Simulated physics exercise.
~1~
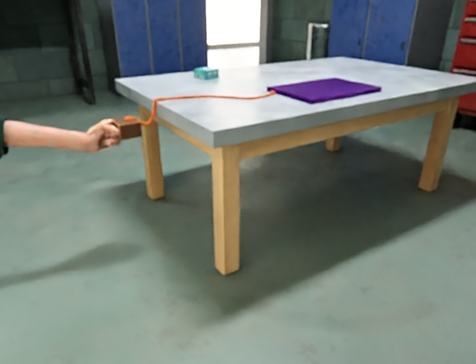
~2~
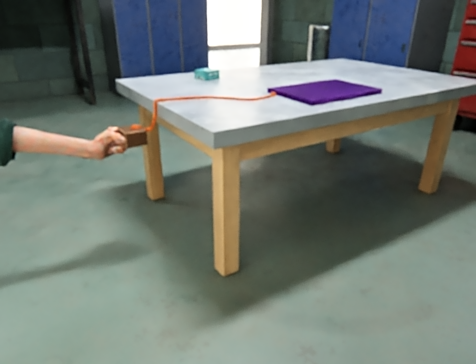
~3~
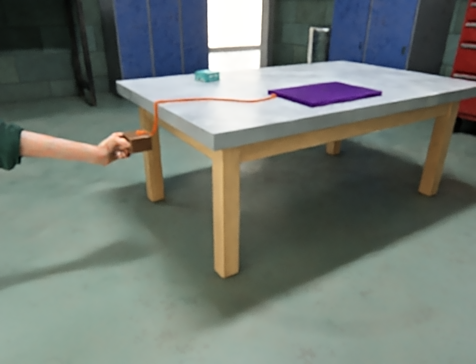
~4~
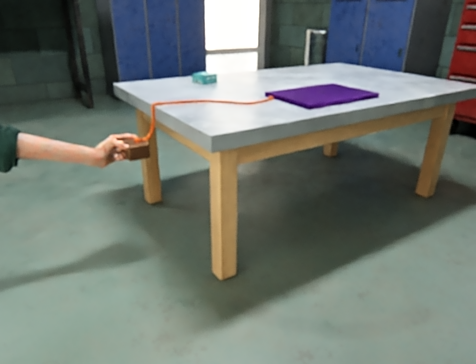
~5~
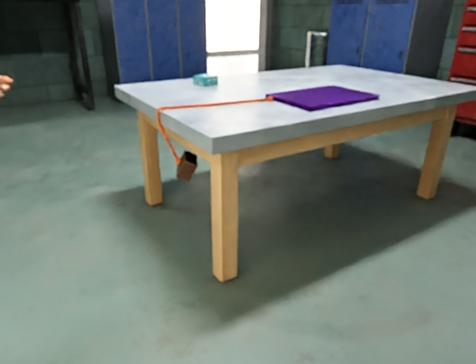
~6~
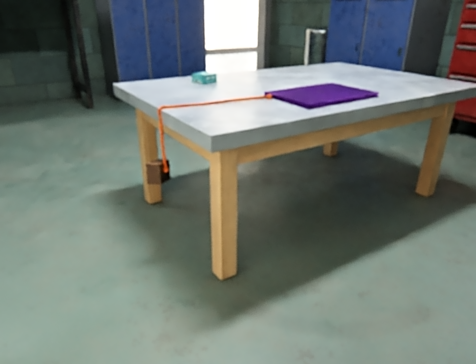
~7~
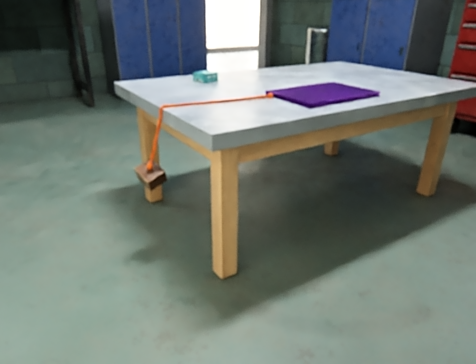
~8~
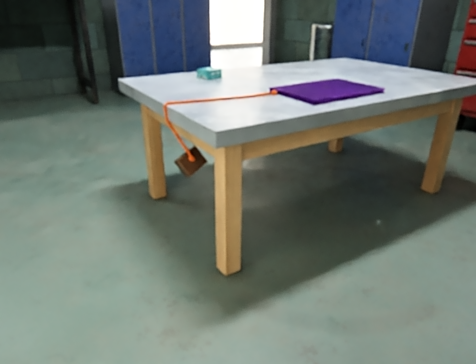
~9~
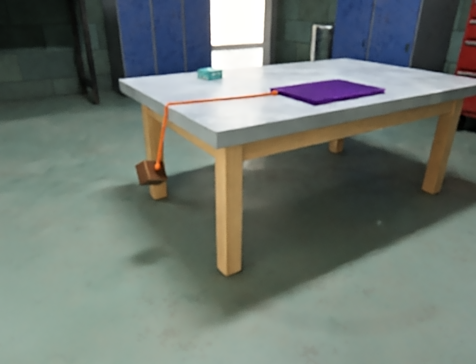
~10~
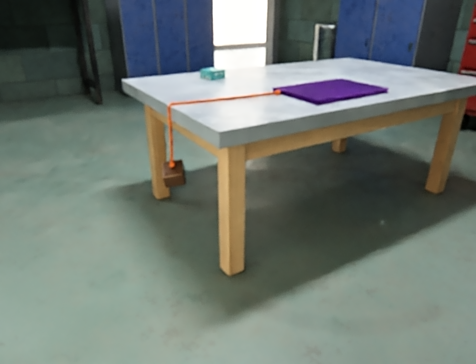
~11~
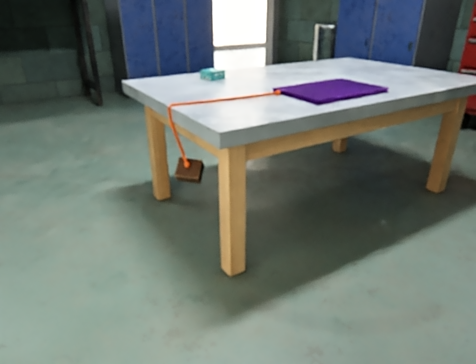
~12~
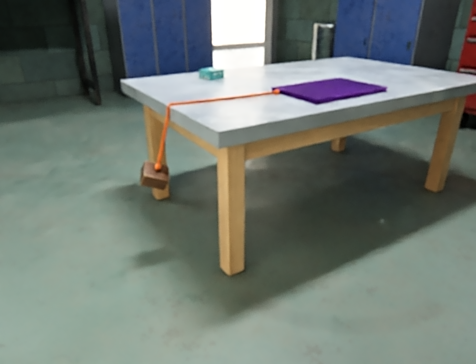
A brown block on an orange cord swung back and forth beneath the edge of a workbench after a hand let it go and pulled away left, and it was still dangling at the end while the purple laptop and turquoise box stayed put on top.
